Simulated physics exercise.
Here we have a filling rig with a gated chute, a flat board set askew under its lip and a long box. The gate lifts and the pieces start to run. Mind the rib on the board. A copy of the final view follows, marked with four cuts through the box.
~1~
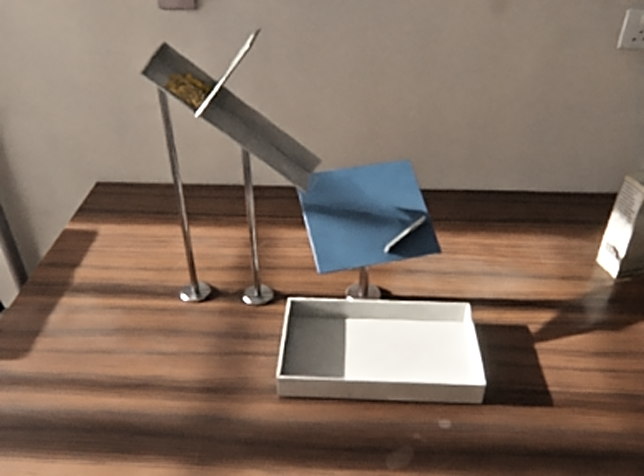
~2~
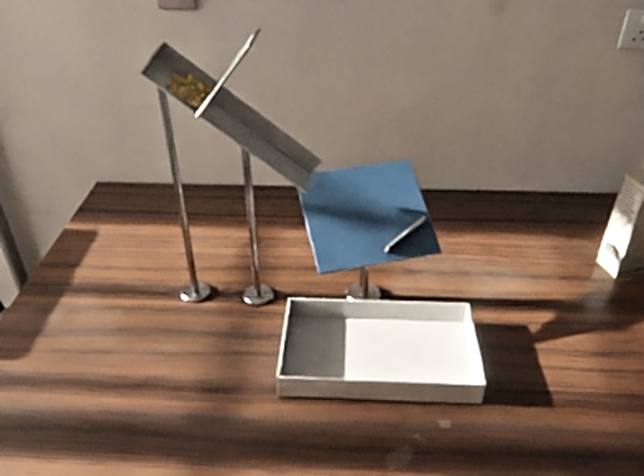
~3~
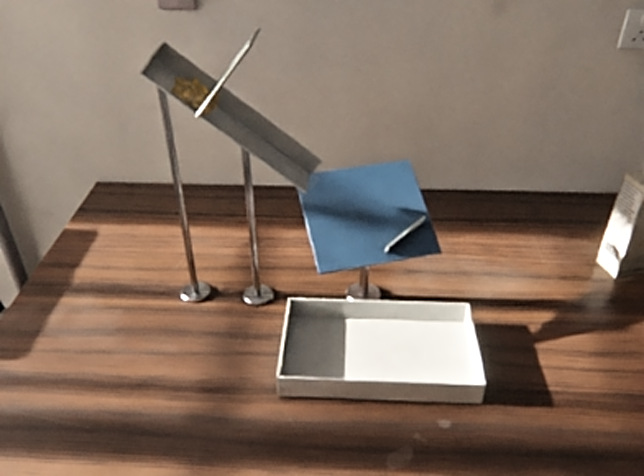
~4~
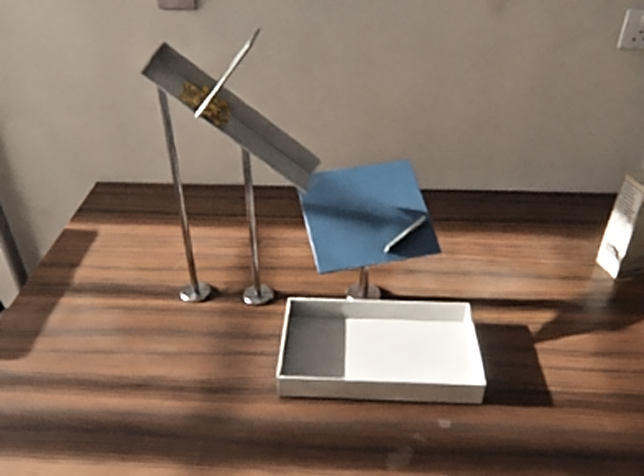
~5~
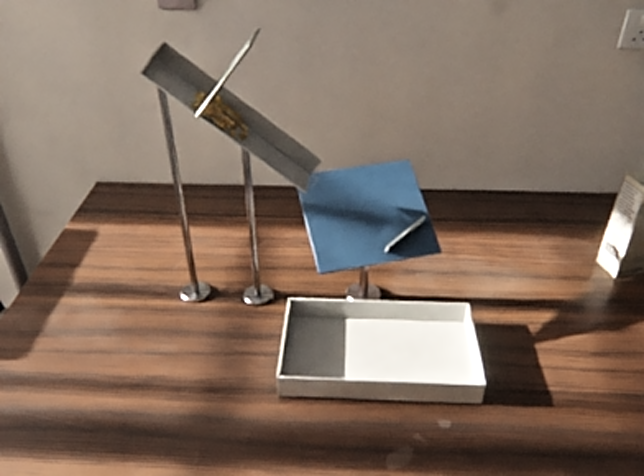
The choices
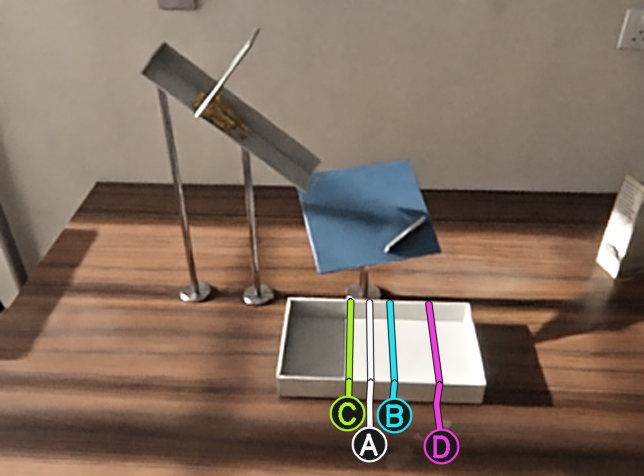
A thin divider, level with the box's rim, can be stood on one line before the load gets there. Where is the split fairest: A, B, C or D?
B.
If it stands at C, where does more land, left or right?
Right.
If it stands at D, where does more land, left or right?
Left.
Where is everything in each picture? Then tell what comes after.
The first frame shows load behind the gate at (193, 89), puffed corn balls; lip of the chute at (308, 183), sloping fairly steeply.
The second frame shows middle of the board at (367, 213), tilted fairly steeply; middle of its low edge at (382, 263); of its high edge at (353, 167).
The third frame shows front corners of the box at (278, 377) and (485, 384), empty; front of the load at (214, 106).
The fourth frame shows middle of the load at (207, 103); its front at (227, 119), about a quarter of the way to the lip; rib from (425, 217) to (388, 247).
The fifth frame shows middle of the load at (221, 116); its front at (244, 136), about a third of the way to the lip.
On the marked copy, line A crosses the front rim at (370, 380); line B crosses the front rim at (394, 381); line C crosses the front rim at (349, 379); line D crosses the front rim at (439, 383).
For line A, of what is caught, a small part on the left of the divider, nearly all on the right.
For line B, of what is caught, about half on the left of the divider, about half on the right.
For line C, of what is caught, a stray few on the left of the divider, nearly all on the right.
For line D, of what is caught, nearly all on the left of the divider, a small part on the right.
